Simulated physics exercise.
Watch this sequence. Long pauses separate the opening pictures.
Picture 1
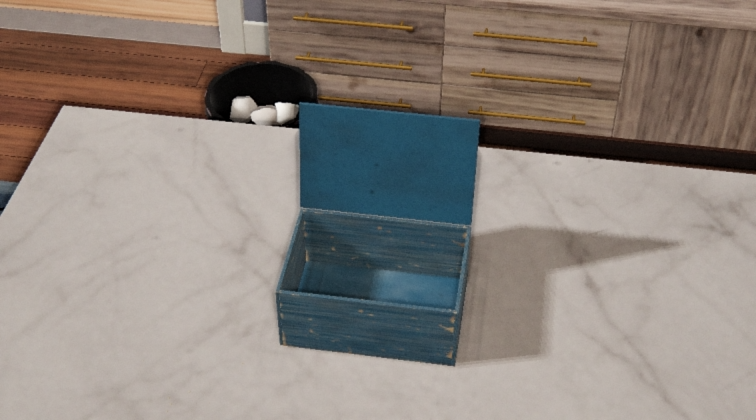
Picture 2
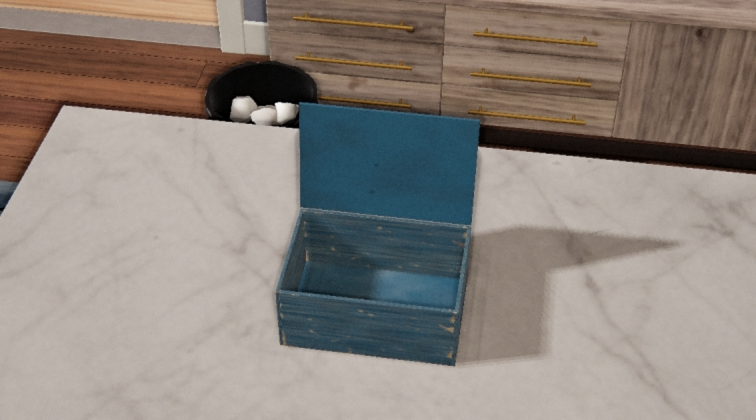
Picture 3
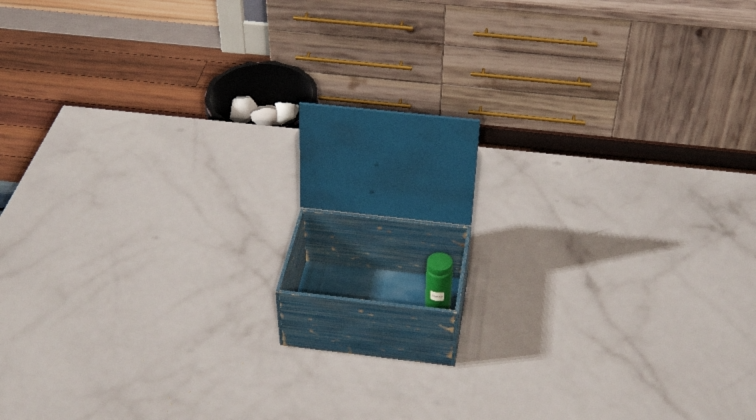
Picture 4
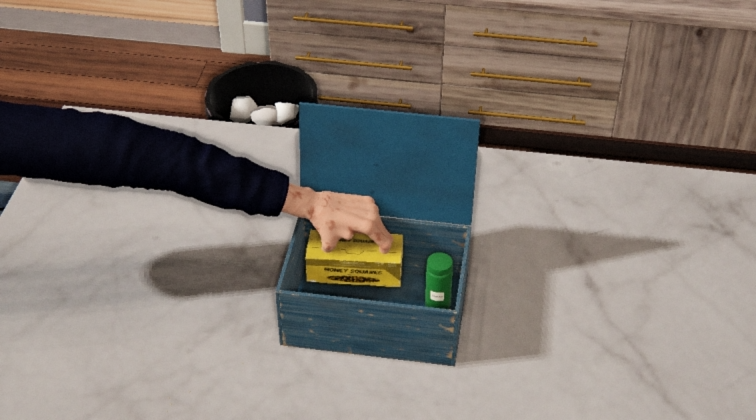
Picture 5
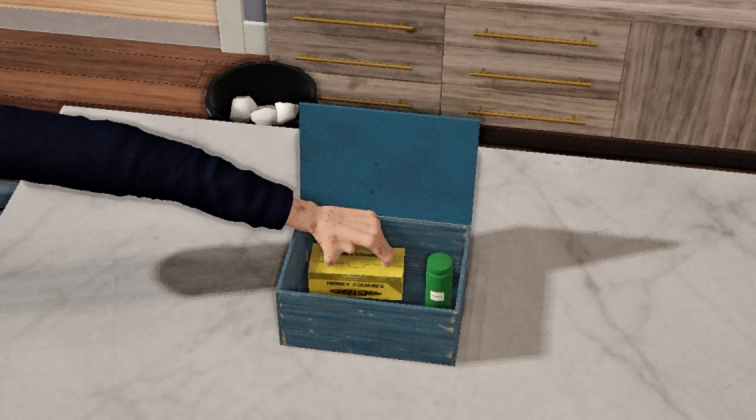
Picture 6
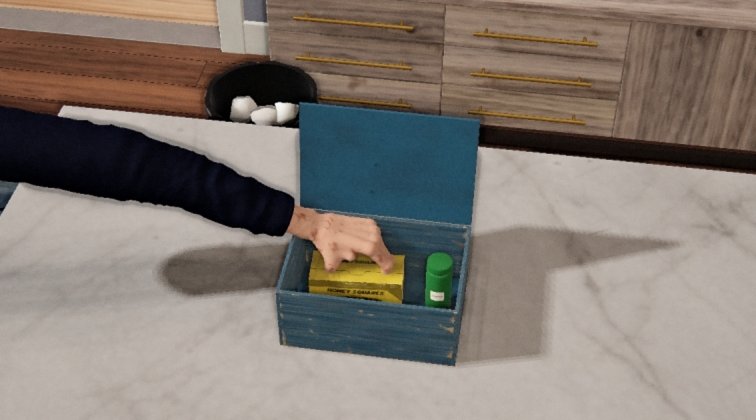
A pale marble countertop is seen from above at an angle, with wooden drawers, a brown floor and a dark bowl of white objects behind it. An open blue wooden box sits in the middle, empty at first, and then a green shaker stands in its right side. A dark-sleeved arm reaches in from the left, its hand lowering a yellow carton slightly into the box, while the camera stays still.
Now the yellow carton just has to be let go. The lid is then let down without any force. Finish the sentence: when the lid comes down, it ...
... shuts properly.
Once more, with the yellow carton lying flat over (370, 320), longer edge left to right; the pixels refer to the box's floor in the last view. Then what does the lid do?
Result: Lid drops fully.
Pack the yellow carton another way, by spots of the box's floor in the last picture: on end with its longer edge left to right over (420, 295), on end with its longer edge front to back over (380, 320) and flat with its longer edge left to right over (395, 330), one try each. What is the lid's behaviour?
Shut; open; shut.
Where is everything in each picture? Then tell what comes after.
In the first frame, the last thing is not in view yet.
In the second frame, the last thing is not in view yet.
In the third frame, the last thing is not in view yet; green shaker (439, 283).
In the fourth frame, coming down; yellow carton (355, 258); green shaker (439, 283).
In the fifth frame, coming down; yellow carton (357, 272); green shaker (439, 283).
In the sixth frame, put in, still held; yellow carton (357, 279); green shaker (439, 283).
Then, 1.40 s later than the last frame, lid 72° above the rim.
Then, 2.00 s later than the last frame, lid 29° above the rim.
When it is over, lid shut; both as before. End places, in pixels of the last picture, yellow carton near (357, 279).
